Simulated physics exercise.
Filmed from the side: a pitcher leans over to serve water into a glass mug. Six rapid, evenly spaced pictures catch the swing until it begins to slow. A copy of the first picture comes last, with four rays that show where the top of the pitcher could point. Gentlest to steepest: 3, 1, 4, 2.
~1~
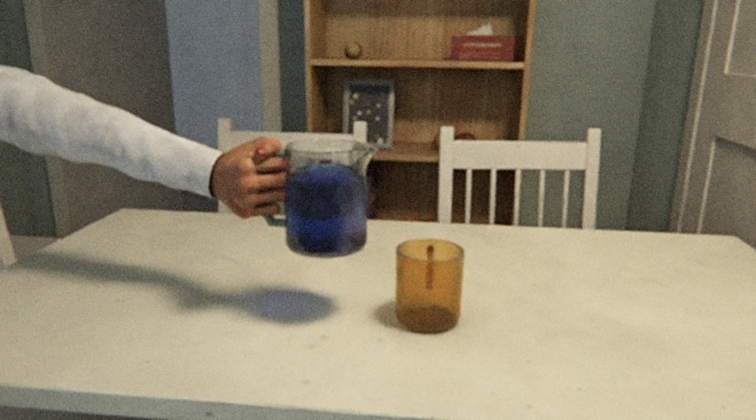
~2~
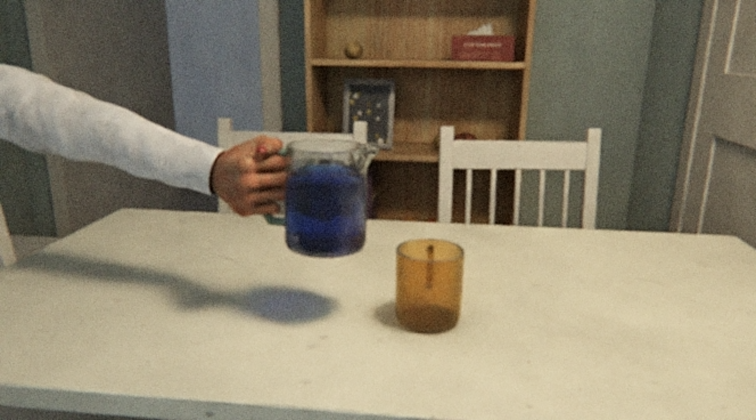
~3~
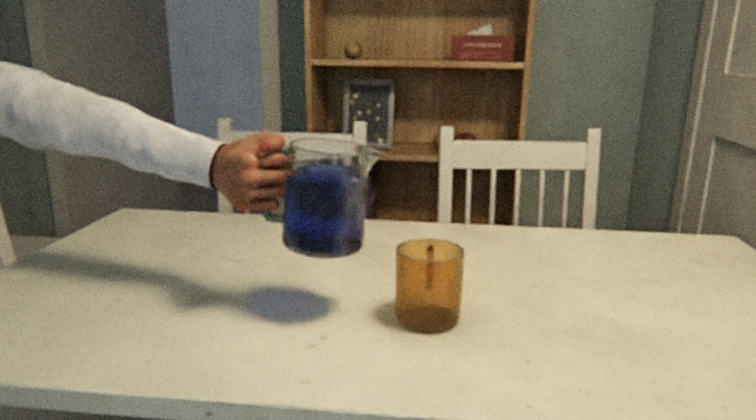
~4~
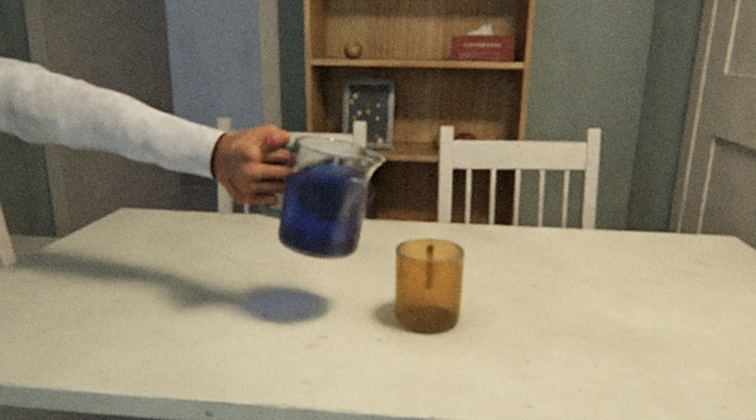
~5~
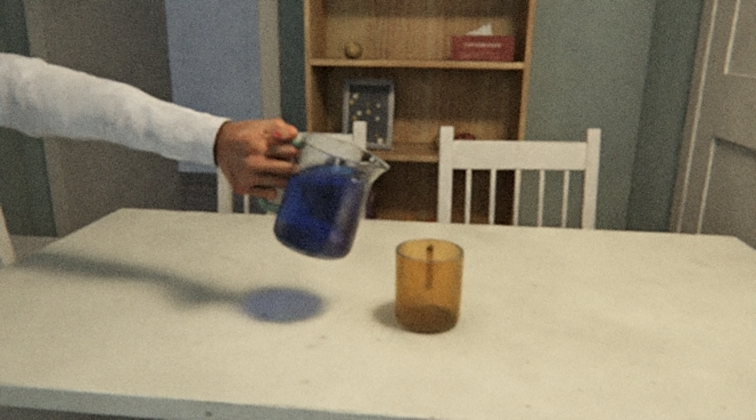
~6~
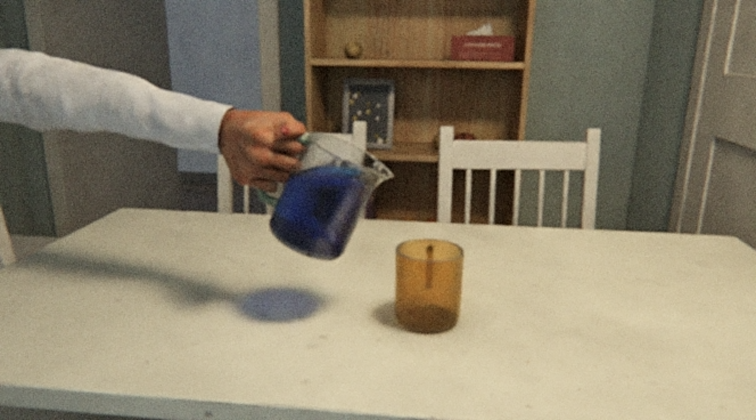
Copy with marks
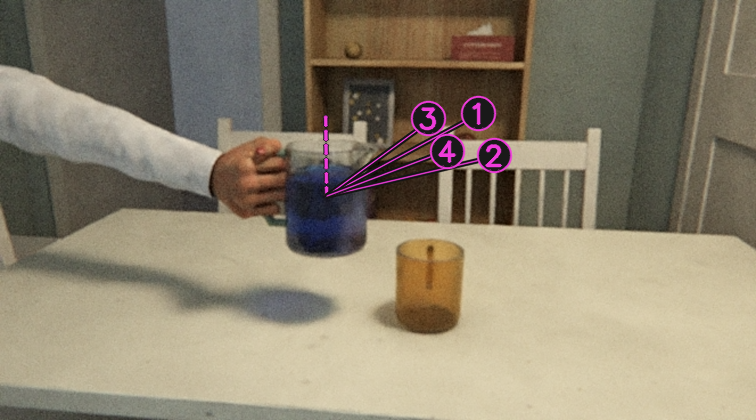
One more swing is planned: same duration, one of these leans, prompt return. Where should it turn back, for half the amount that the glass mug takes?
Choose 4.
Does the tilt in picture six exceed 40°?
No, it does not.
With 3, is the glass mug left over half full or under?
Under.
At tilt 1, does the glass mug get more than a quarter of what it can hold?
Yes, clearly.
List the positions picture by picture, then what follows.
In the first picture, upright, lip at (376, 150); rim of the glass mug round (430, 249); nothing has left yet.
In the second picture, upright, lip at (378, 151); nothing has left yet.
In the third picture, tipped about 5°, lip at (380, 154); nothing has left yet.
In the fourth picture, tipped about 10°, lip at (384, 160); nothing has left yet.
In the fifth picture, tipped about 17°, lip at (388, 167); nothing has left yet.
In the sixth picture, tipped about 24°, lip at (391, 175); nothing has left yet.
On the marked copy, 1 at (463, 122); 2 at (477, 160); 3 at (416, 130); 4 at (430, 156).
For tilt 1, the glass mug ends with about 35 % of what it can hold.
For tilt 2, the glass mug ends with about 68 % of what it can hold.
For tilt 3, the glass mug ends with about 22 % of what it can hold.
For tilt 4, the glass mug ends with about 52 % of what it can hold.
